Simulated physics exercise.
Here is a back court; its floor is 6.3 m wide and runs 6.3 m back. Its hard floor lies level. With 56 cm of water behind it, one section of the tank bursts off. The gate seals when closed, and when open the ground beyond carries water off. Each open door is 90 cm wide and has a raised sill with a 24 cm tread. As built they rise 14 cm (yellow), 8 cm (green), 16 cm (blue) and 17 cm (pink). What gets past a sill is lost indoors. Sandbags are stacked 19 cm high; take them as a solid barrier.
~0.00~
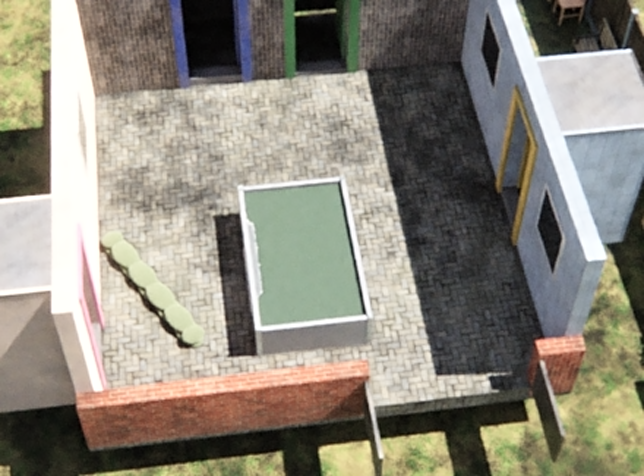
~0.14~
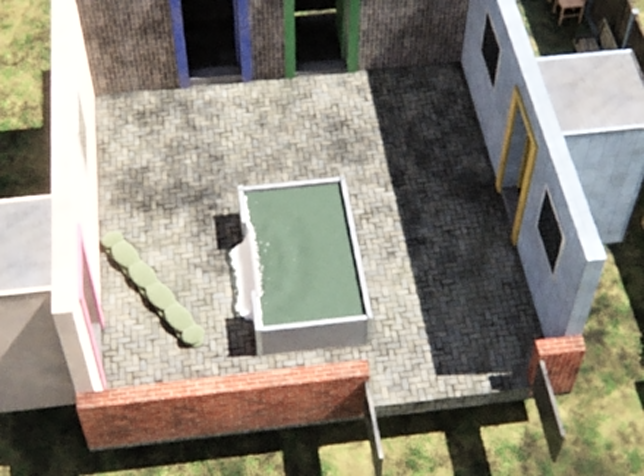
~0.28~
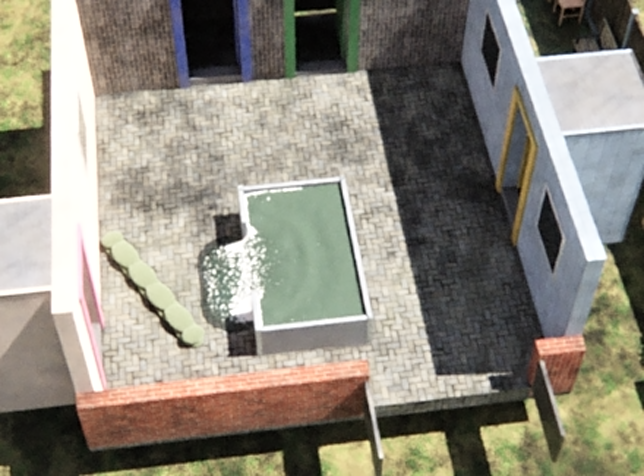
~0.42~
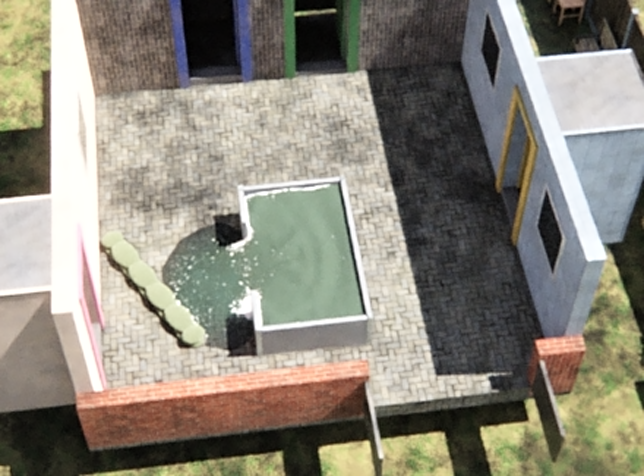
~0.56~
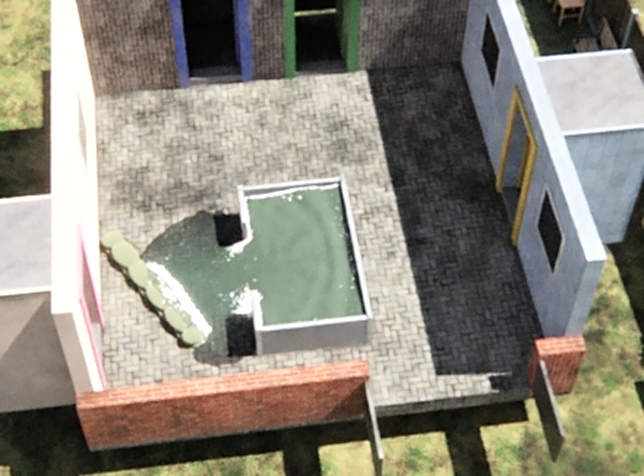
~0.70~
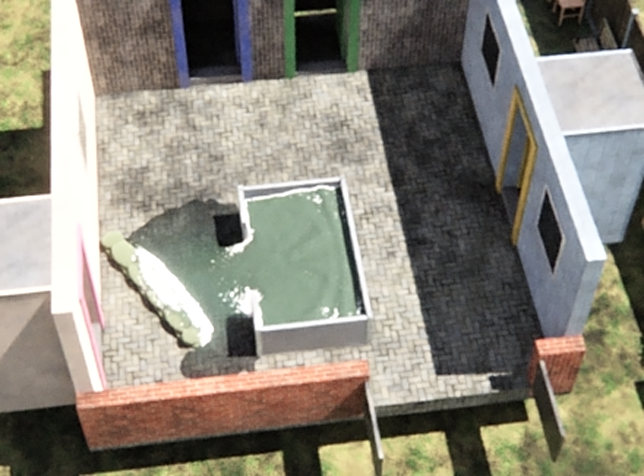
In a paved back court with blue and green doorways in the rear wall, a tank of green water stands still beside a slanting row of sandbags. A section of its left side bursts off, and white, foaming water pours through the gap. It fans leftward over the paving and foams along the sandbags.
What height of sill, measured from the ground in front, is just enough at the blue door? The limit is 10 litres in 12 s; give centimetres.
At least 9 cm or so.
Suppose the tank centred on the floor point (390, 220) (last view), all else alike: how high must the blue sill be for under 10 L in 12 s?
About 7.0 cm.
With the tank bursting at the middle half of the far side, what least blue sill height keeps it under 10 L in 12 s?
Some 15 cm.
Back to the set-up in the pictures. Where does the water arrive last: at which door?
It is the yellow one.
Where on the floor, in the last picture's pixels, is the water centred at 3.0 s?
Around (217, 261).
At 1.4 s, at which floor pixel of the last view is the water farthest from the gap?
Near (97, 175).
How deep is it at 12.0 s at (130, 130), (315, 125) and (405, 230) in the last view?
In that order: 4, 3 and 4 cm.
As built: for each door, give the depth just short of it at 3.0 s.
In cm: Yellow 0, green 0, blue 5, pink 8.
After 1.4 s water covers 20 % of the floor, deepest (38 cm) near (189, 314); it has not reached the blue door.
After 3.0 s water covers 35 % of the floor, deepest (30 cm) near (117, 100); 5 cm at the blue door, 0 litres in over its 16 cm sill.
After 12.0 s water covers 95 % of the floor, deepest (8 cm) near (372, 357); 6 cm at the blue door, 0 litres in over its 16 cm sill.
At the blue door as built, the water arrived by 2.8 s and peaked near 11 cm at 5.6 s.
With a sill of 7.5 cm, 27 litres would have come in within the 12 s; with 10 cm, 5 litres. So under 10 litres takes about 9 cm.
